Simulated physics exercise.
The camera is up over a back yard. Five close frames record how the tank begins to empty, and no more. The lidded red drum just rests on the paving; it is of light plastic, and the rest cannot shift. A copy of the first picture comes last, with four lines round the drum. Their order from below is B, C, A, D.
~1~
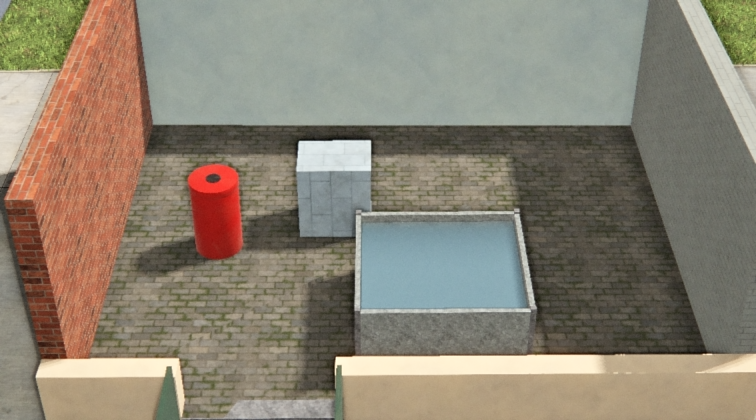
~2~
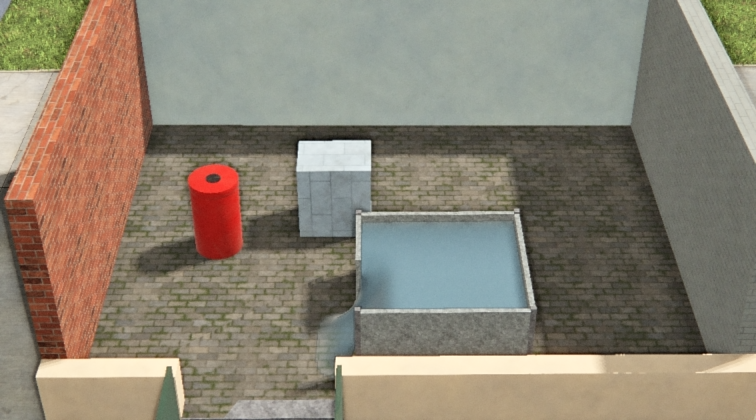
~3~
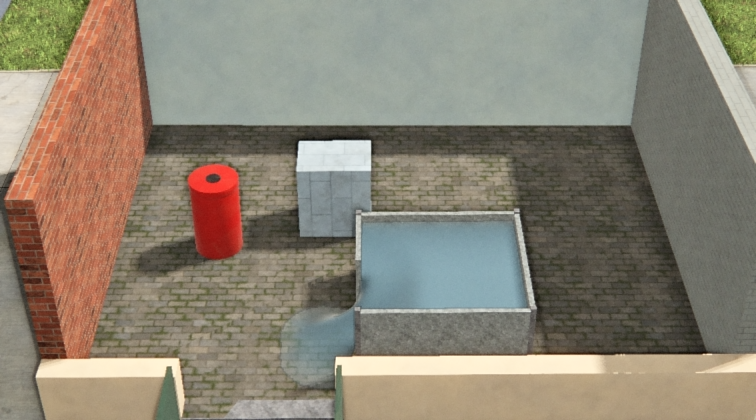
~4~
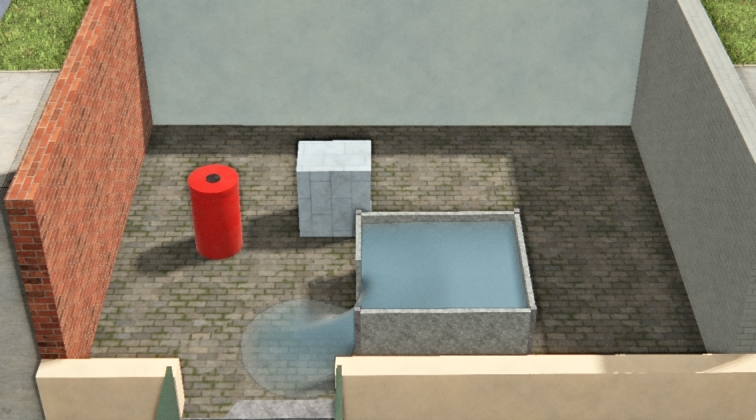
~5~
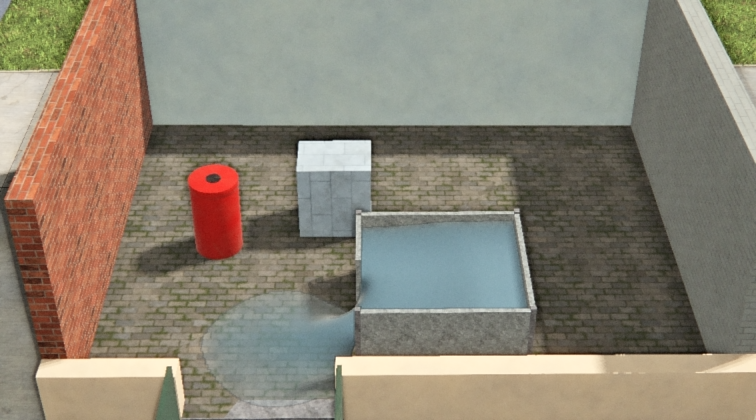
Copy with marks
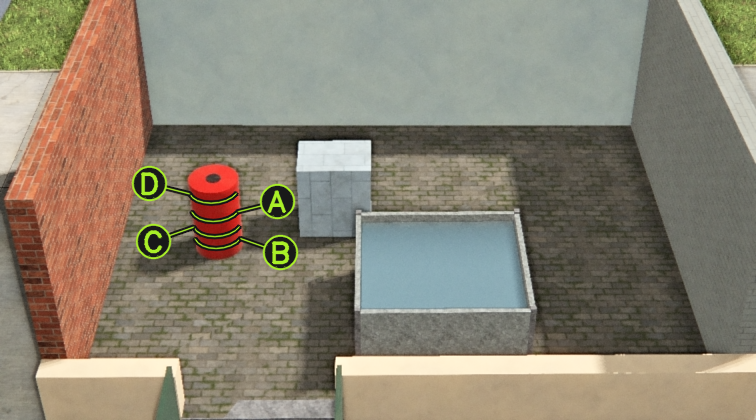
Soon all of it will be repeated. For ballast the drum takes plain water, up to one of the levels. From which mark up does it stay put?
I would pick mark B.
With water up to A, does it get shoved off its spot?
No, not at all.
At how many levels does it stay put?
All four.
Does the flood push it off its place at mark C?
No, not at all.
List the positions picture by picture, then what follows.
Lid of the red drum at (212, 179); tank full, its middle at (441, 266); open gate at (258, 362), in the first picture.
In the second picture, 1 % of the ground under water, its edge towards the drum at (338, 317).
In the third picture, 3 % of the ground under water, its edge towards the drum at (293, 322).
In the fourth picture, 5 % of the ground under water, its edge towards the drum at (288, 305).
Lid of the red drum at (212, 179); 7 % of the ground under water, its edge towards the drum at (257, 301), in the fifth picture.
In lime, A at (213, 221); B at (216, 248); C at (214, 236); D at (211, 203); from the bottom up B, C, A, D.
For mark A, it does not move.
For mark B, it does not move.
For mark C, it does not move.
For mark D, it does not move.
